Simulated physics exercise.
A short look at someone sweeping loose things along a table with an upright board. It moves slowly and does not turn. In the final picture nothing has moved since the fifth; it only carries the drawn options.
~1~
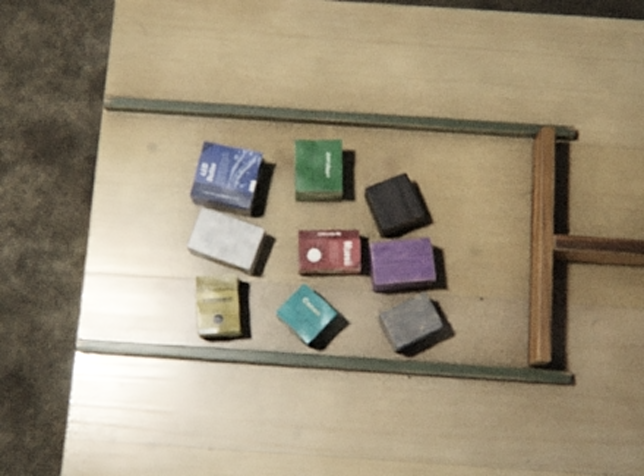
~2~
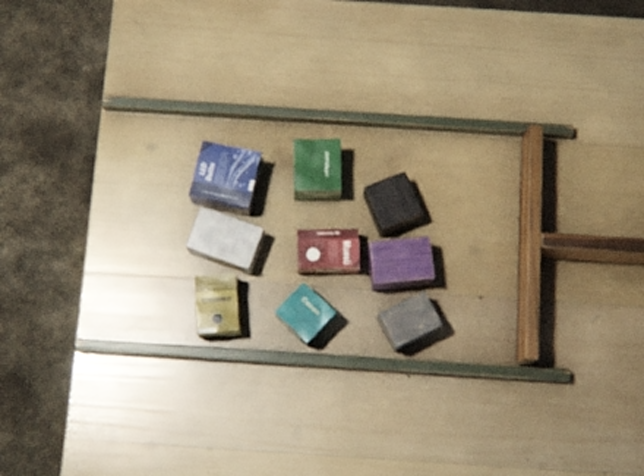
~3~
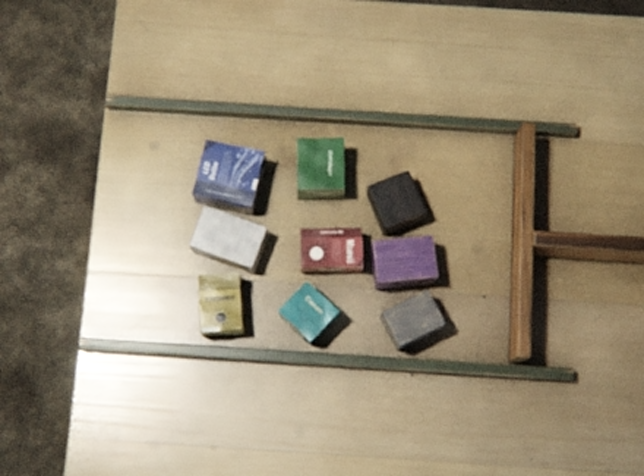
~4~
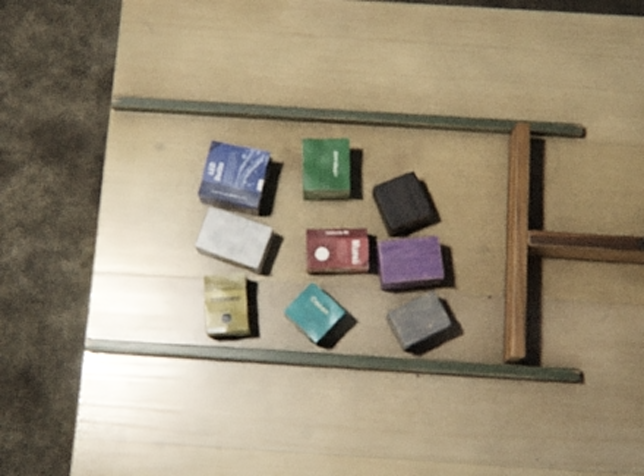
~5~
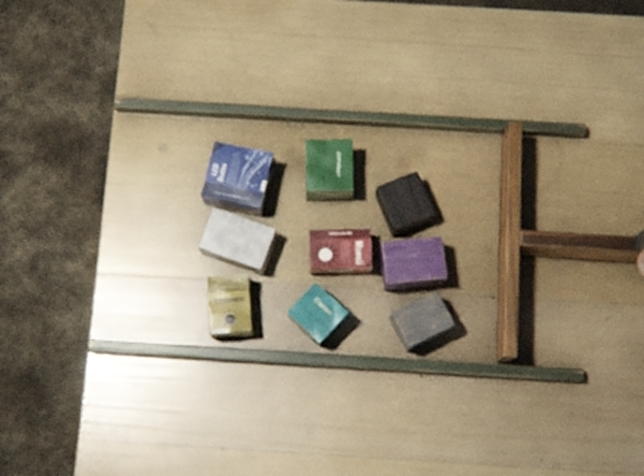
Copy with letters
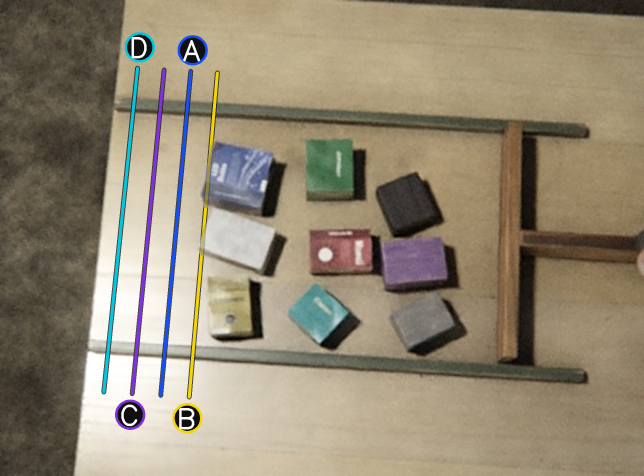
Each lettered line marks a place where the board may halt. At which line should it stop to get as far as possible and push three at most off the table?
The farthest such stop is B.
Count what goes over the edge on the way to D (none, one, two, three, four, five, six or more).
By then, six or more.
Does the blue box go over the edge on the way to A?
By then, yes.
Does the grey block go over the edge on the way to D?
Yes.
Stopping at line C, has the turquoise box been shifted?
By then, yes.
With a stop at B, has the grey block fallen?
By then, no.
On the marked copy, A at (176, 228); B at (204, 230); C at (149, 226); D at (121, 225).
Following B. Soon after the start, board (401, 230); white block (231, 242); turquoise box (306, 313).
Later, board (291, 223); white block (126, 242); blue box (161, 182).
In the end, board (205, 218); blue box over the edge; white block over the edge; three fallen.
As for the rest, A drops five; C drops six; D drops nine.
